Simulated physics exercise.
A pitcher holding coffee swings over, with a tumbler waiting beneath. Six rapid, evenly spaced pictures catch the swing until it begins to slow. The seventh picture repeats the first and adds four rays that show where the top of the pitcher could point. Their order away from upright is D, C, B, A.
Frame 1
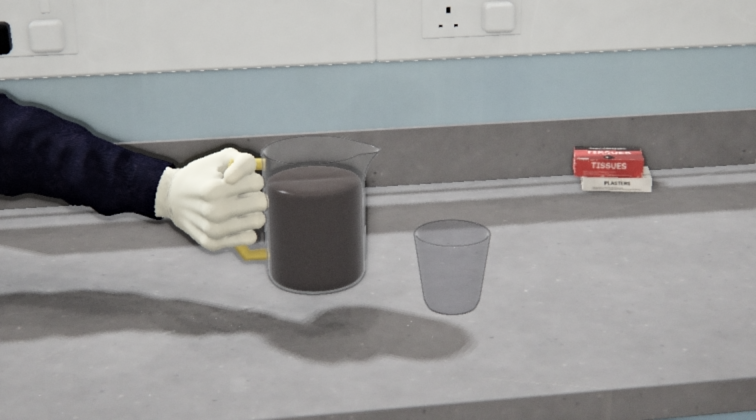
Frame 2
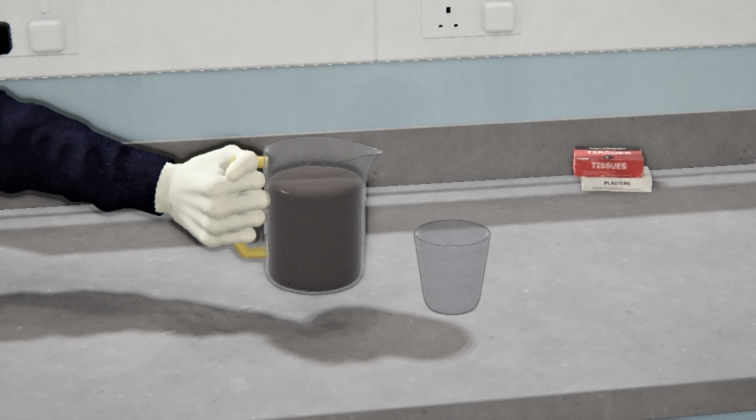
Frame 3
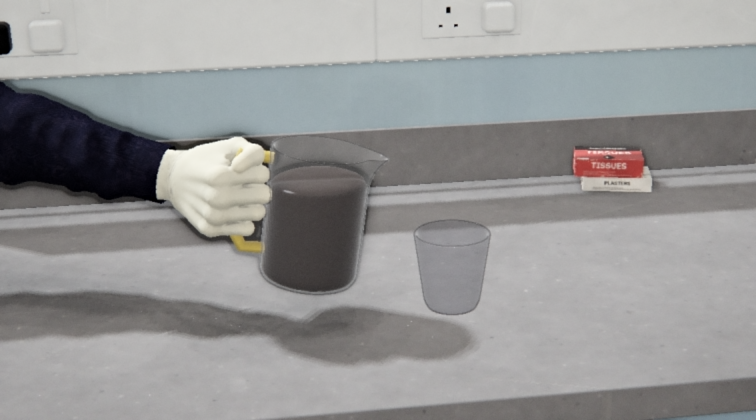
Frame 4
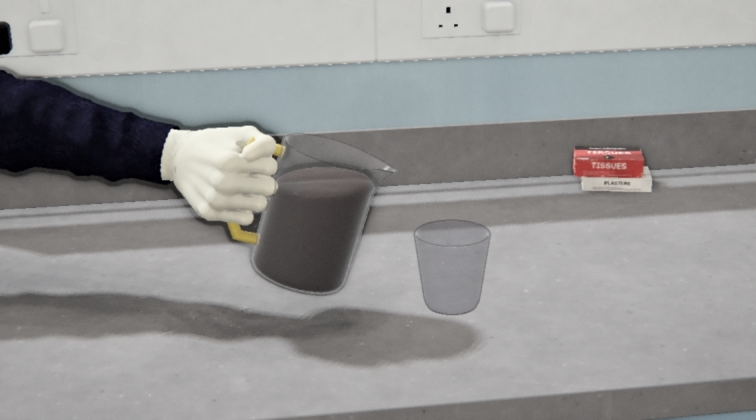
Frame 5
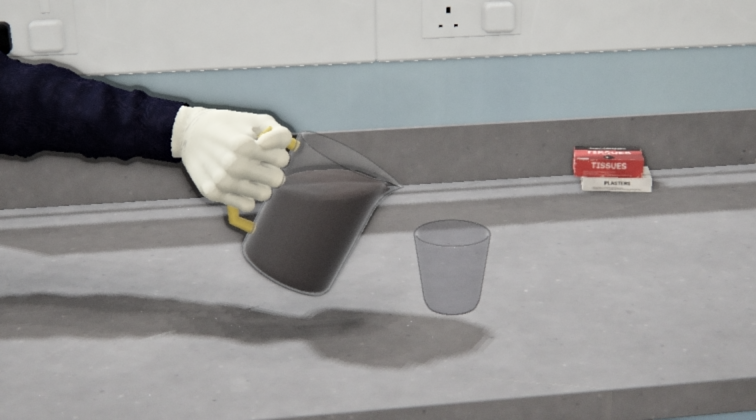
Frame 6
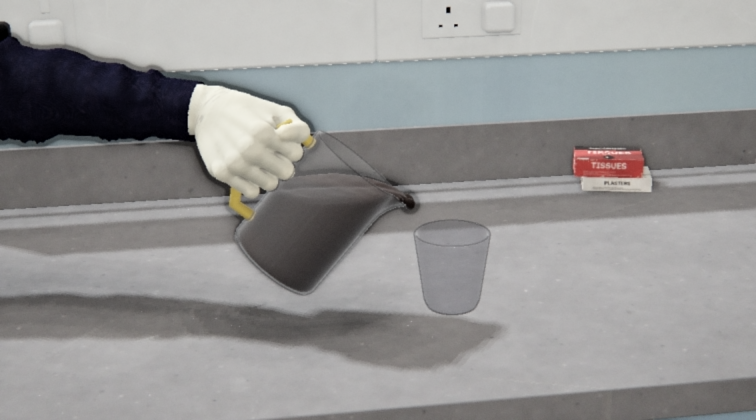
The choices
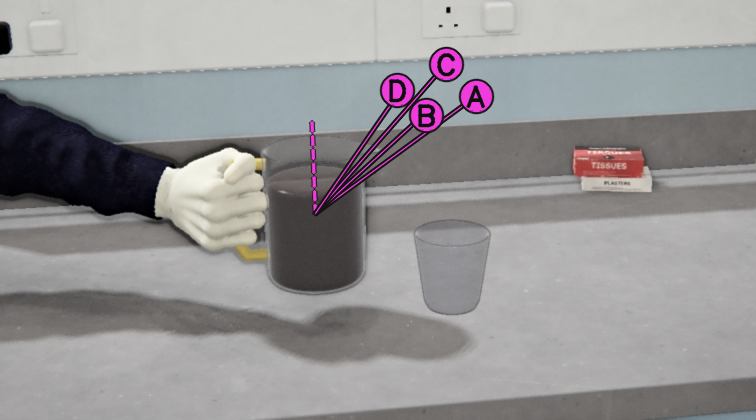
The clip opens on a gloved hand holding a clear pitcher of dark coffee upright on the left, beside an empty tumbler on a grey counter. The hand tilts the pitcher rightward, slightly at first and then steeply, until coffee reaches the spout and just passes over its lip.
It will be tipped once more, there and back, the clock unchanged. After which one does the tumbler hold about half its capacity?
I would pick line B.
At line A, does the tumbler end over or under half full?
Over half.
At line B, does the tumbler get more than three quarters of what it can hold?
No, it does not.
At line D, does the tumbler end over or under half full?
Under half.
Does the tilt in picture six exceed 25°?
Yes, it does.
On the marked copy, A at (462, 106); B at (412, 125); C at (435, 76); D at (389, 106).
For line A, the tumbler ends with about 66 % of what it can hold.
For line B, the tumbler ends with about 46 % of what it can hold.
For line C, the tumbler ends with about 27 % of what it can hold.
For line D, the tumbler ends with about 12 % of what it can hold.
